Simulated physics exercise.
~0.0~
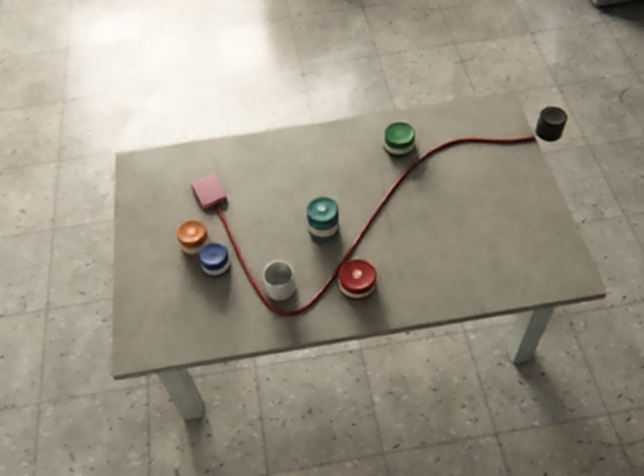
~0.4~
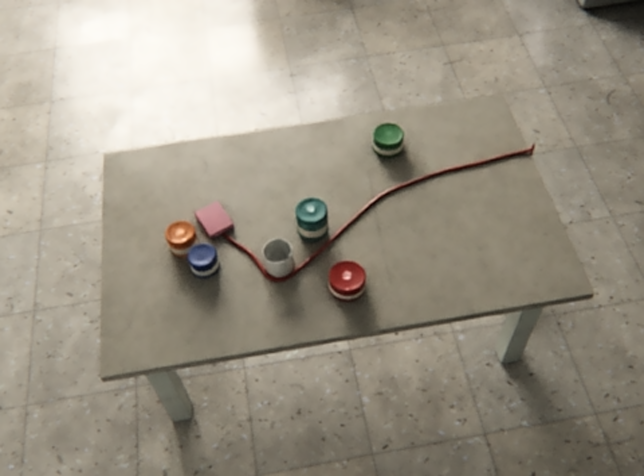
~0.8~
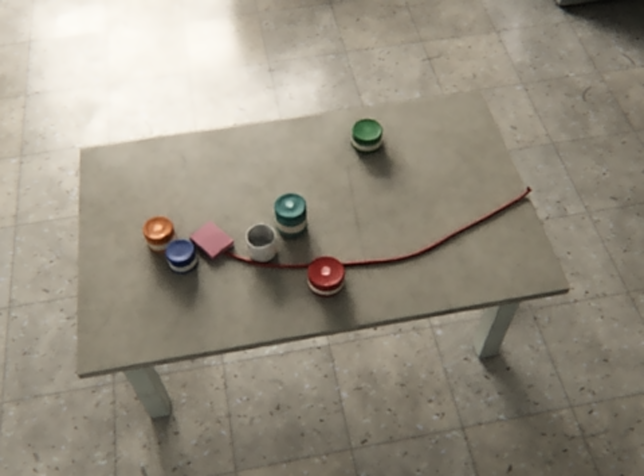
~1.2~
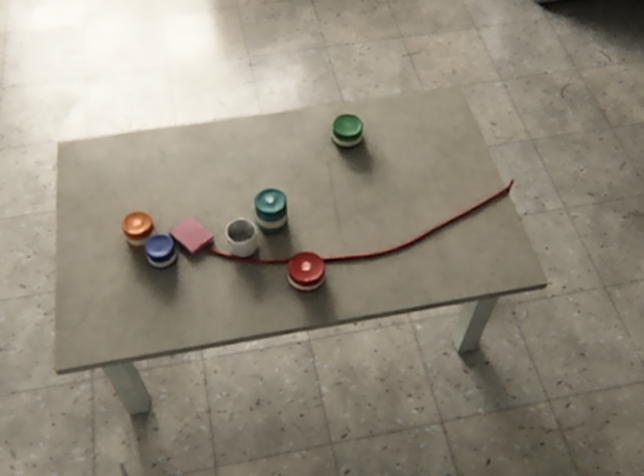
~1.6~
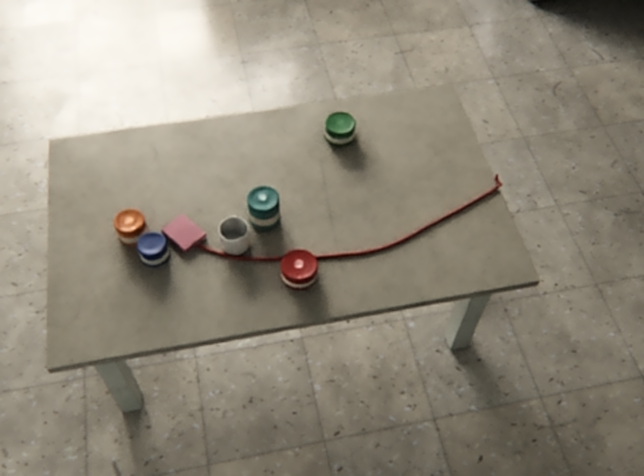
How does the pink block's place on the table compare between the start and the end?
It starts beyond the orange and blue tins, farther back on the table. By the end it has come nearer the front and rests just to the right of the blue tin, close to the white mug.
